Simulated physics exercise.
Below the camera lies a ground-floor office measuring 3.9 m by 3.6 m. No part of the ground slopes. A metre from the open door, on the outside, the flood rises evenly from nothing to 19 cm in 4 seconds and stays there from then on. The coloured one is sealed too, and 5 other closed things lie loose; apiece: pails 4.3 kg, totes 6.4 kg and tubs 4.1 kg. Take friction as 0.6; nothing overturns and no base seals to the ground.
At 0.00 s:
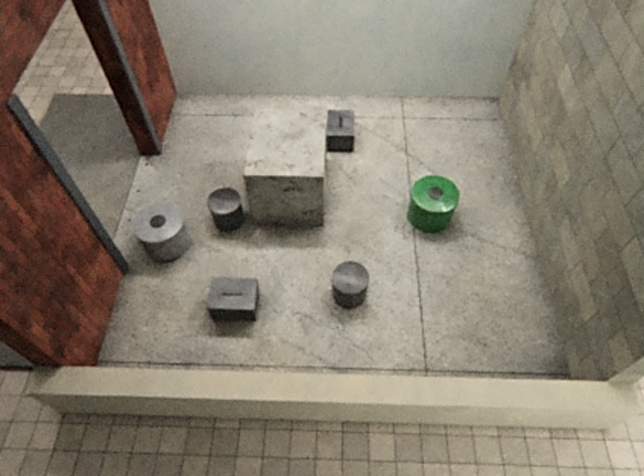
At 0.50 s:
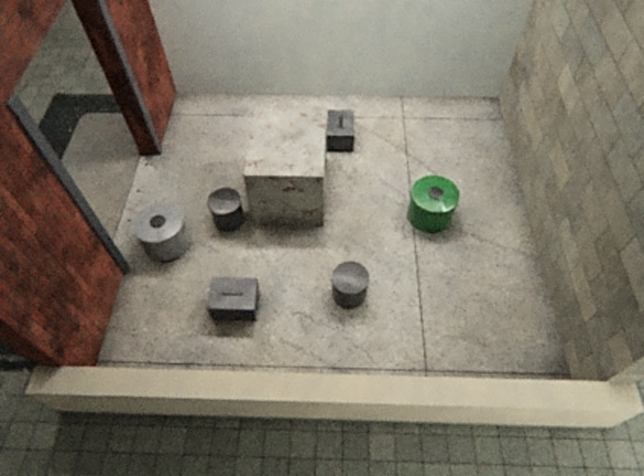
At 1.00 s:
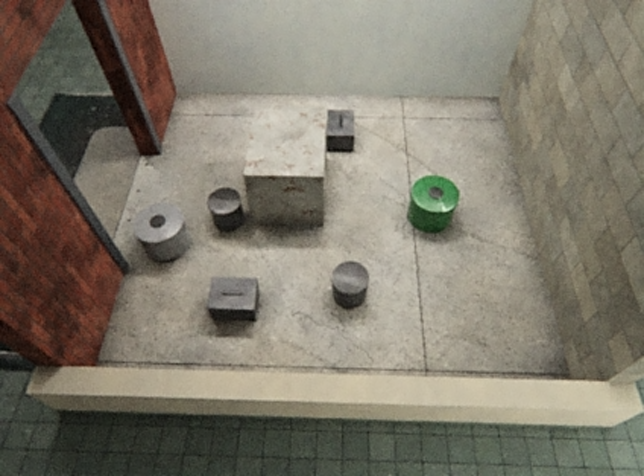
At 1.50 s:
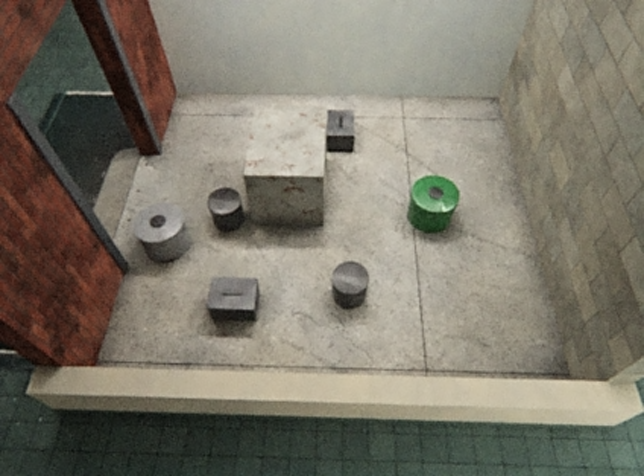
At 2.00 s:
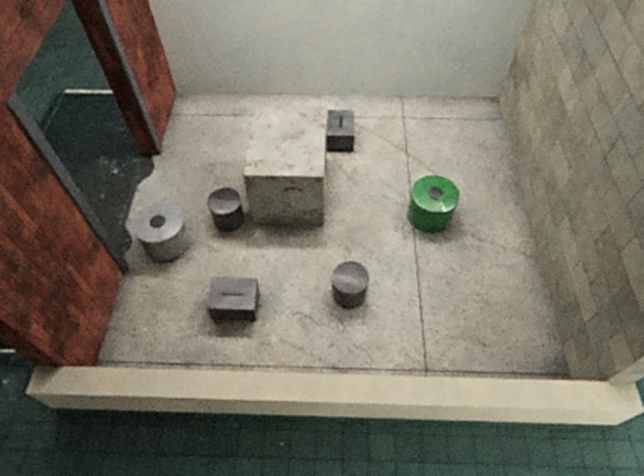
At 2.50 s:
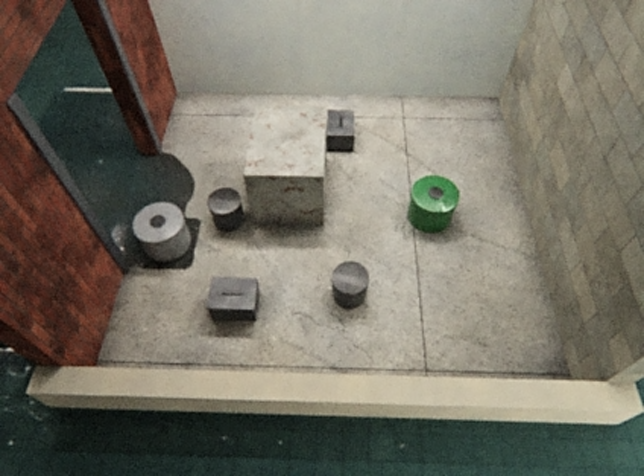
A pale stone block stands on the grey floor of a small walled room with reddish doorway panels at left, seen from high above by a still camera. A green round tub sits at right, a light grey one at left near the doorway, and four darker grey round and boxy containers lie around the block. Dark greenish water covers the ground outside, then creeps through the doorway around the light grey tub, while every object stays put.
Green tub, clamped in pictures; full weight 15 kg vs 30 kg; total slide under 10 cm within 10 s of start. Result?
15 kg passes.
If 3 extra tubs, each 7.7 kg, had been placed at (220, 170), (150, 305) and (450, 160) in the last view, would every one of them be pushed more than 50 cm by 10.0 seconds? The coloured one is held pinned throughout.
Above the mark, below the mark, below the mark.
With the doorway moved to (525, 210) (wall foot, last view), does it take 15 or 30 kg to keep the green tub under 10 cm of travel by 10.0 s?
So only the heavy mass does it.
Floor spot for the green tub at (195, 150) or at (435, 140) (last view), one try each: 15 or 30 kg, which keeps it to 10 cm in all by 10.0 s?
For the first start you need the heavier one; for the second the lighter one suffices.
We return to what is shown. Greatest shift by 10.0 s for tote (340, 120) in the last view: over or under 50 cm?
That one is below half a metre, as it turns out.
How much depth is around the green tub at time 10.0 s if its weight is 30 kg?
Around 7 cm.
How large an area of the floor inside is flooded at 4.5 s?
Flooded: Near 4.5 m2.
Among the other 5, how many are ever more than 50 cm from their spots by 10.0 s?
The total is 4.
After 3.5 s the green tub would be 0 cm from its start with 15 kg and 0 cm from its start with 30 kg; 0 cm of water round it then.
After 4.5 s the green tub would be 0 cm from its start with 15 kg and 0 cm from its start with 30 kg; 0 cm of water round it then.
After 7.0 s the green tub would be 0 cm from its start with 15 kg and 0 cm from its start with 30 kg; 1 cm of water round it then.
After 10.0 s the green tub would be 0 cm from its start with 15 kg and 0 cm from its start with 30 kg; 7 cm of water round it then.
